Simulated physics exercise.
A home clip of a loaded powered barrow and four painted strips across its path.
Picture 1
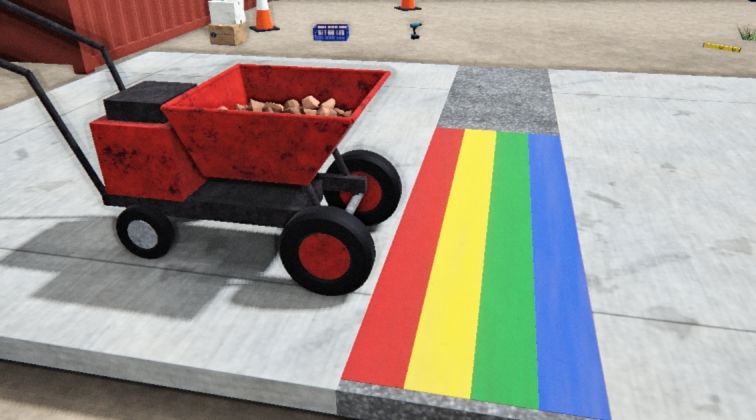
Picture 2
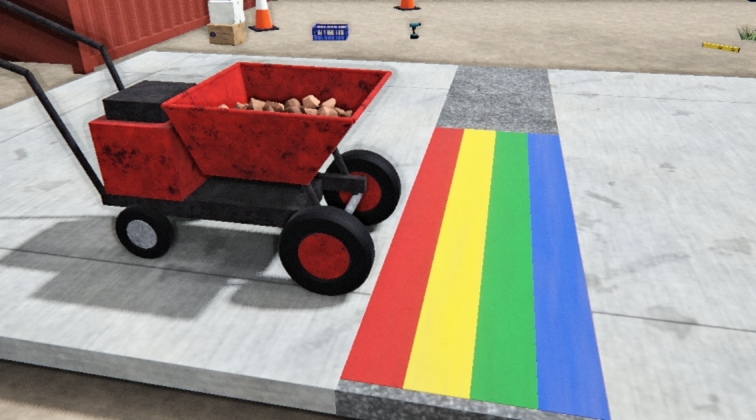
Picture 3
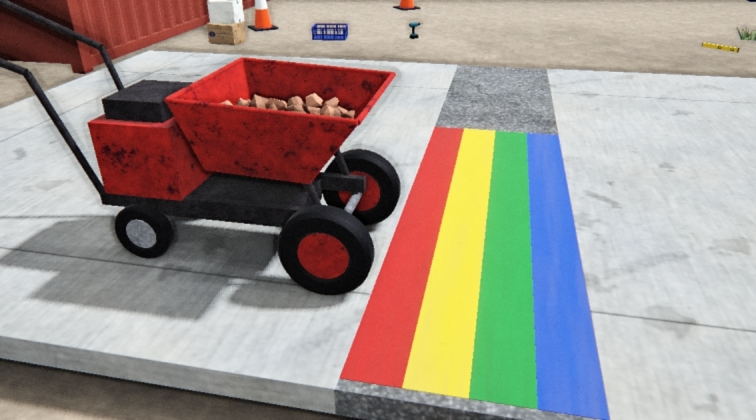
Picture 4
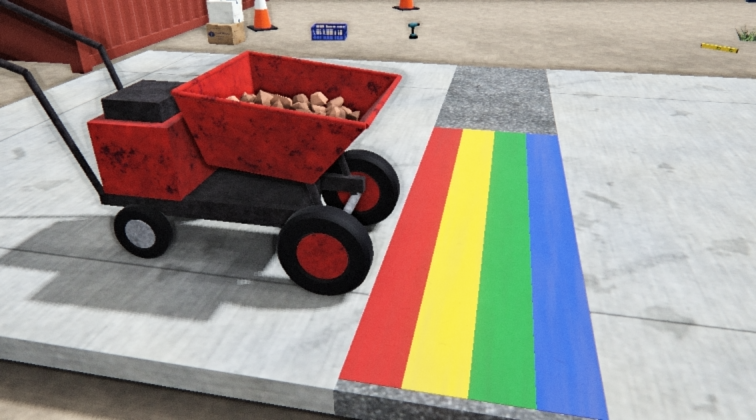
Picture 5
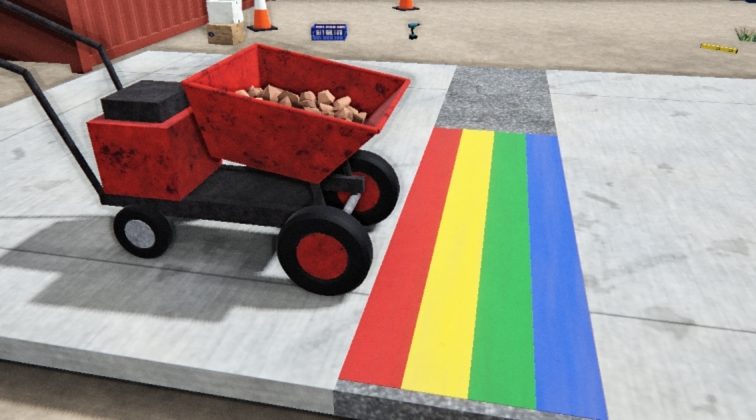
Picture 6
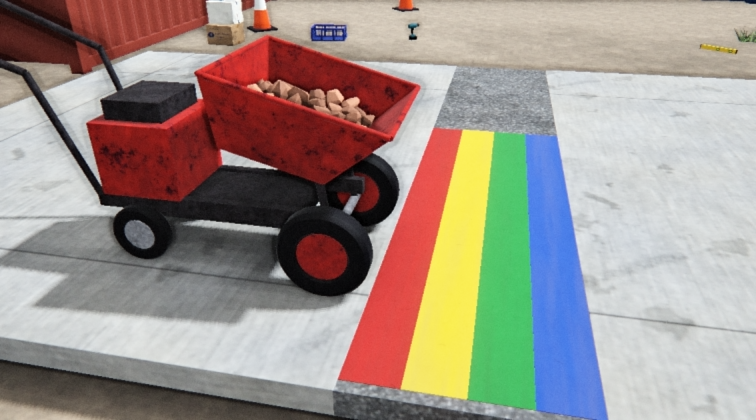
The red skip of a small wheeled barrow, loaded with lumps of rubble, slowly tilted forward to the right, its back rising, while the wheels stayed beside red, yellow, green and blue strips.
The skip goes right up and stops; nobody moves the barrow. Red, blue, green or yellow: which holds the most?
The heap favours the green strip.
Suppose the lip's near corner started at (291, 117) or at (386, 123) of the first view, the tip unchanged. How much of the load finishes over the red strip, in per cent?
About 20 and 0 per cent.
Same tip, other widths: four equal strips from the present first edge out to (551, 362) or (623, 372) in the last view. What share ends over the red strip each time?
First some 0, then 0 per cent.
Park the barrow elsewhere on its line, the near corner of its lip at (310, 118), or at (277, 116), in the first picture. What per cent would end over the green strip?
About 30 and 20 per cent.
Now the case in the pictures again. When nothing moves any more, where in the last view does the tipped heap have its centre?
Near (515, 269).
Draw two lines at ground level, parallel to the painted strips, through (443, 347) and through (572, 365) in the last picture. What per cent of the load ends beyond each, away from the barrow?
About 90 and 10 per cent.
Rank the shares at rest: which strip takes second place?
In second place: The blue strip.
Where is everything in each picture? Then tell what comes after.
Lip of the skip near (351, 121), level; top of the load near (254, 124), lumps of rubble; red strip near (387, 332); yellow strip near (445, 340); green strip near (506, 349); blue strip near (568, 357), in the first frame.
Lip of the skip near (353, 121), level; top of the load near (254, 123), in the second frame.
Lip of the skip near (358, 123), tipped barely; top of the load near (257, 120), in the third frame.
Lip of the skip near (366, 126), tipped a little; top of the load near (262, 116), in the fourth frame.
Lip of the skip near (377, 131), tipped a little; top of the load near (269, 112), in the fifth frame.
Lip of the skip near (390, 139), tipped clearly; top of the load near (279, 108); red strip near (385, 333); yellow strip near (443, 341); green strip near (503, 349); blue strip near (565, 358), in the sixth frame.
Shortly afterwards, skip tipped steeply; the whole lot in the skip.
Next, skip tipped right over; all but a few in the skip; a little over the green strip; only a few over the blue strip.
Some moments later, skip tipped right over; a little in the skip; a little over the yellow strip; near half over the green strip; near a quarter over the blue strip; only a few off the paint.
In the end, skip tipped right over; a little in the skip; only a few over the red strip; a little over the yellow strip; near half over the green strip; near a quarter over the blue strip; only a few off the paint.
